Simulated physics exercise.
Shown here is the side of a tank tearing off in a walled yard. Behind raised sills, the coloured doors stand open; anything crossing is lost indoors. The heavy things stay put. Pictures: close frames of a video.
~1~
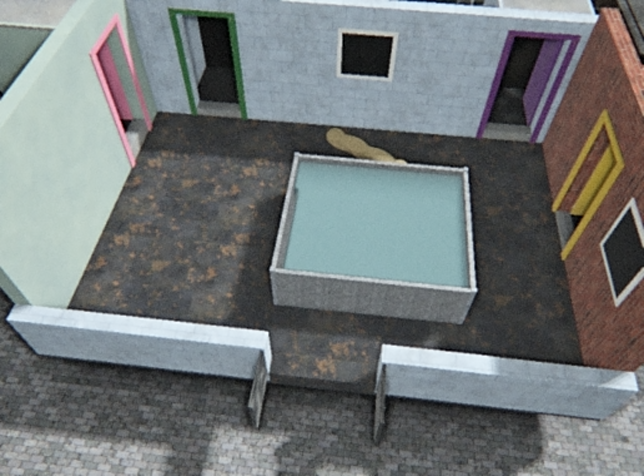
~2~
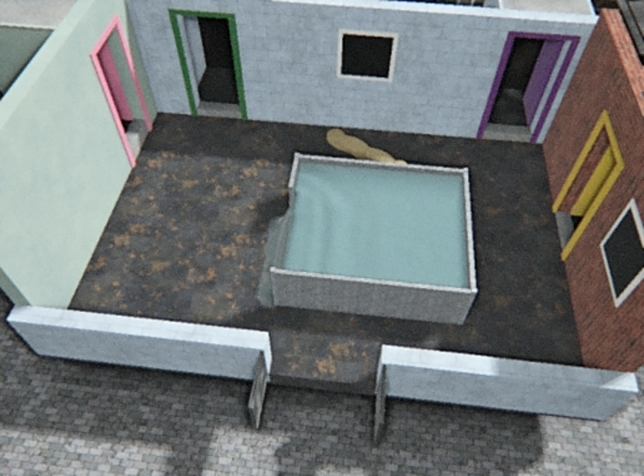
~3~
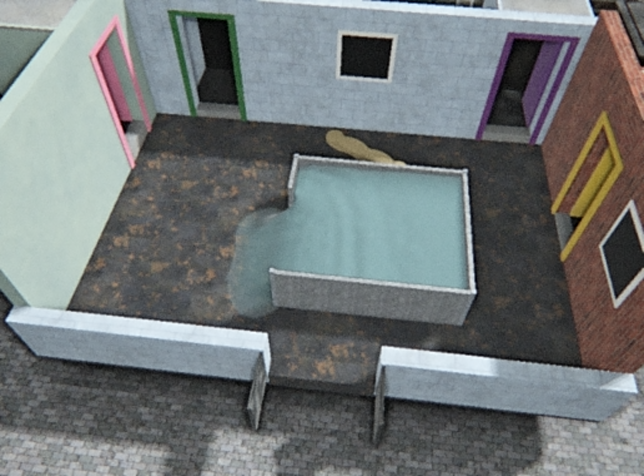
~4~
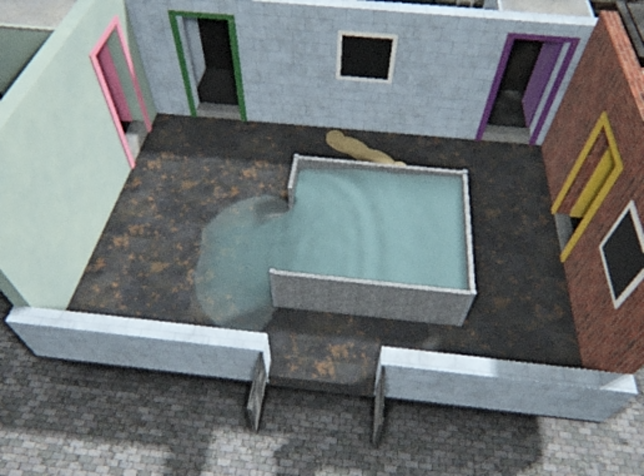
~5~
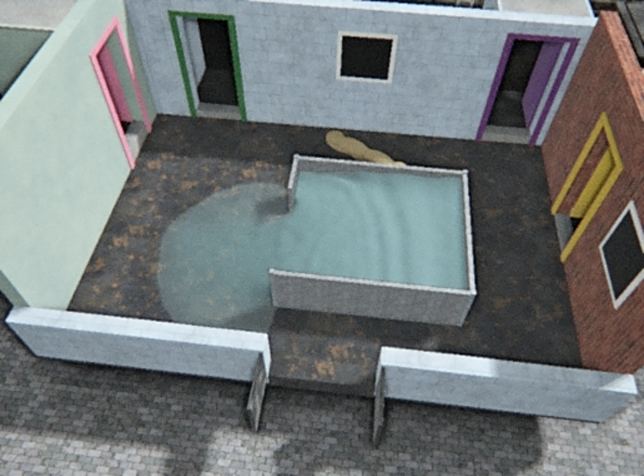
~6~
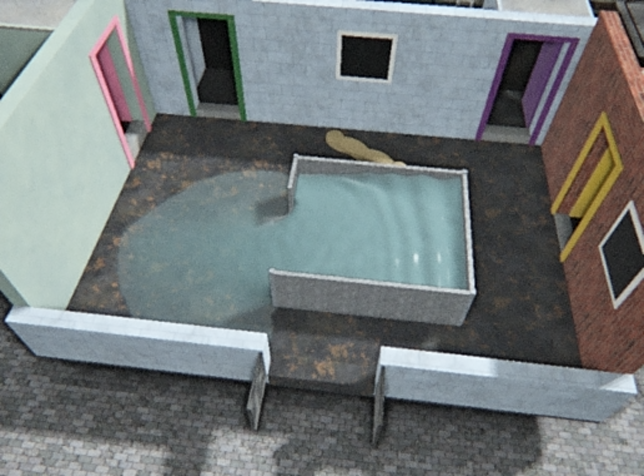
Water bursts from the left side of a pale, open-topped tank as that wall tears away, spreading leftward in a widening, rounded sheet across the dark, rust-mottled floor while ripples cross the tank. The walled yard is seen from high above by a still camera. Pink, green, purple and yellow doorways stand open around it, with a tan, lumpy shape behind the tank and a gap in the low front wall.
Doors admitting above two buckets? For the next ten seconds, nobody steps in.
As I see it, the yellow door exceeds the allowance there; the purple door keeps inside the allowance there; the green door exceeds the allowance there; the pink door keeps inside the allowance there.
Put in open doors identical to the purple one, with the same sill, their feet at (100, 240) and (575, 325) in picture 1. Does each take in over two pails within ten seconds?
Log: Door one beats the mark; door two misses the mark.
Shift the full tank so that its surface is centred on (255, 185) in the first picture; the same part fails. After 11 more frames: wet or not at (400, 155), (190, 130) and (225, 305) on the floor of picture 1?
Readings in order: No flood; flood; flood.
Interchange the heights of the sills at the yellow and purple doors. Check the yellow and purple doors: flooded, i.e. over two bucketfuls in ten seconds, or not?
My answer: At yellow door the door misses the threshold, at purple door the door breaks the threshold.
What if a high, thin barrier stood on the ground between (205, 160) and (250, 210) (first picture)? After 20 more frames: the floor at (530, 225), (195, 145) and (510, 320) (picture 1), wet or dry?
Taking the three spots in turn, they are unwetted, inundated and unwetted.
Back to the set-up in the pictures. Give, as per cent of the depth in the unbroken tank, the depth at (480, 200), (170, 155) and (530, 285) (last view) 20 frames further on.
Some 0, 25 and 0 in a hundred.
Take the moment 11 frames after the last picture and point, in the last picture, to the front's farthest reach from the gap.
The farthest wet spot is near (156, 117).
A moment on, water covers 35 % of the floor; the yellow door not reached, the purple door not reached, the green door not reached, the pink door wet at the sill, nothing in.
Next, water covers 35 % of the floor; the yellow door not reached, the purple door not reached, the green door not reached, the pink door wet at the sill, nothing in.
Then, water covers 45 % of the floor; the yellow door not reached, the purple door not reached, the green door under two buckets in, the pink door wet at the sill, nothing in.
Later, water covers 85 % of the floor; the yellow door not reached, the purple door wet at the sill, nothing in, the green door far over two buckets in, the pink door under two buckets in.
In the end, water covers 95 % of the floor; the yellow door over two buckets in, the purple door wet at the sill, nothing in, the green door far over two buckets in, the pink door under two buckets in.
